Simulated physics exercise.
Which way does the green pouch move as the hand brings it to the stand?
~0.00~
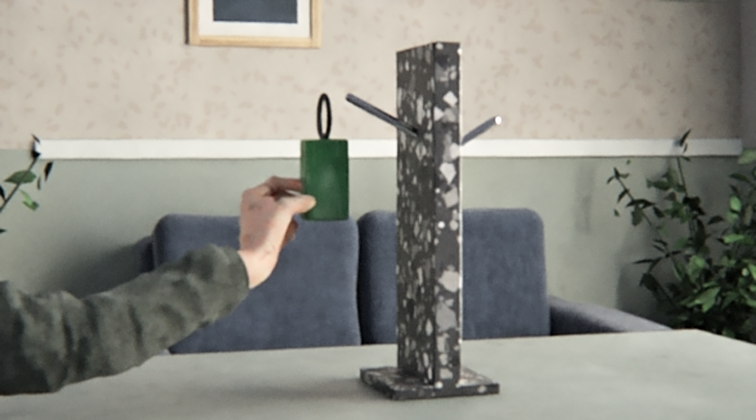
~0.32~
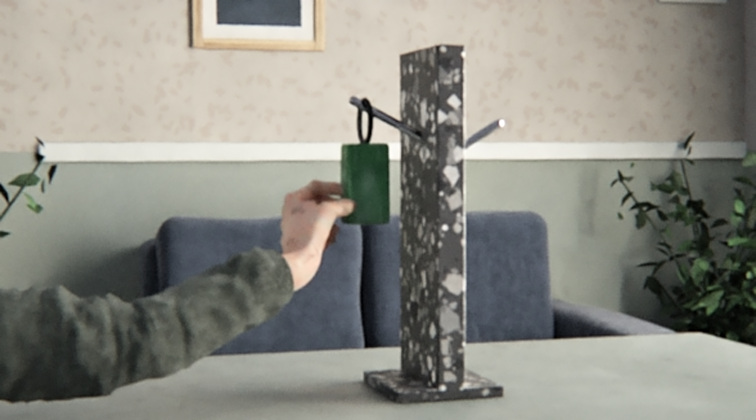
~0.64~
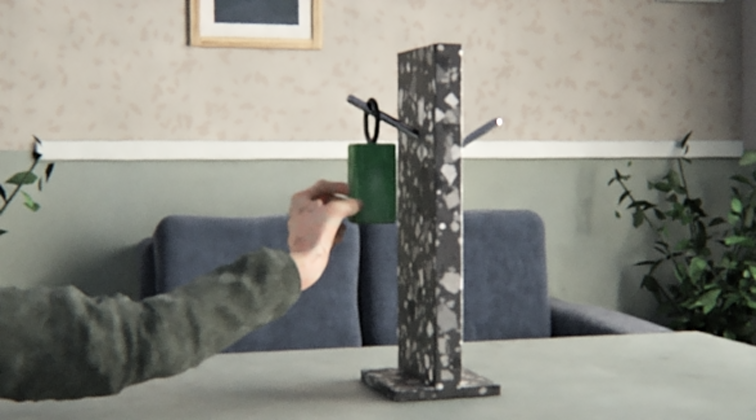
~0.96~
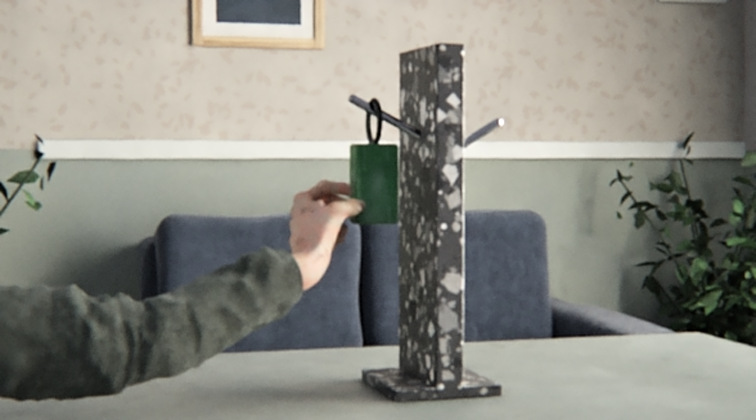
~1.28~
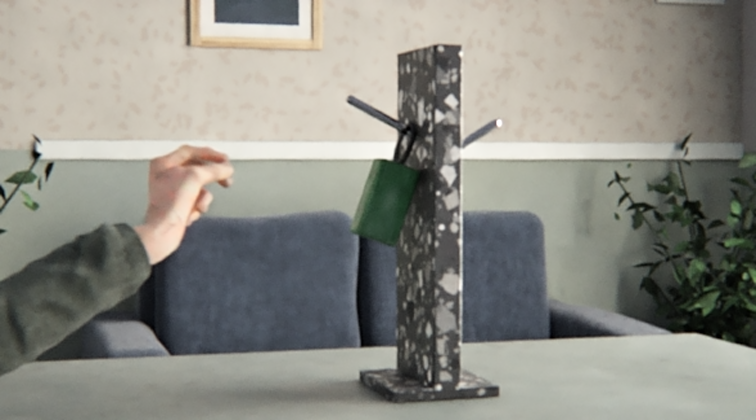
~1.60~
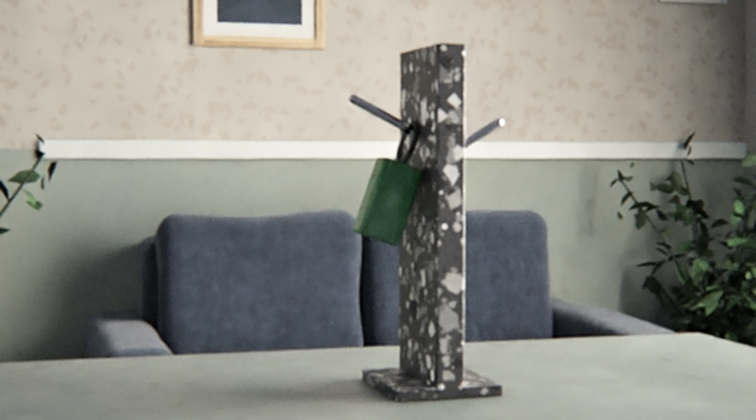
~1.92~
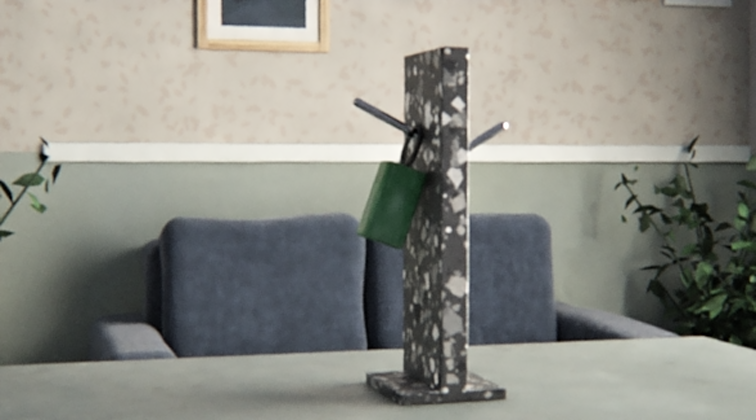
The green pouch moves to the right, toward the speckled stand.
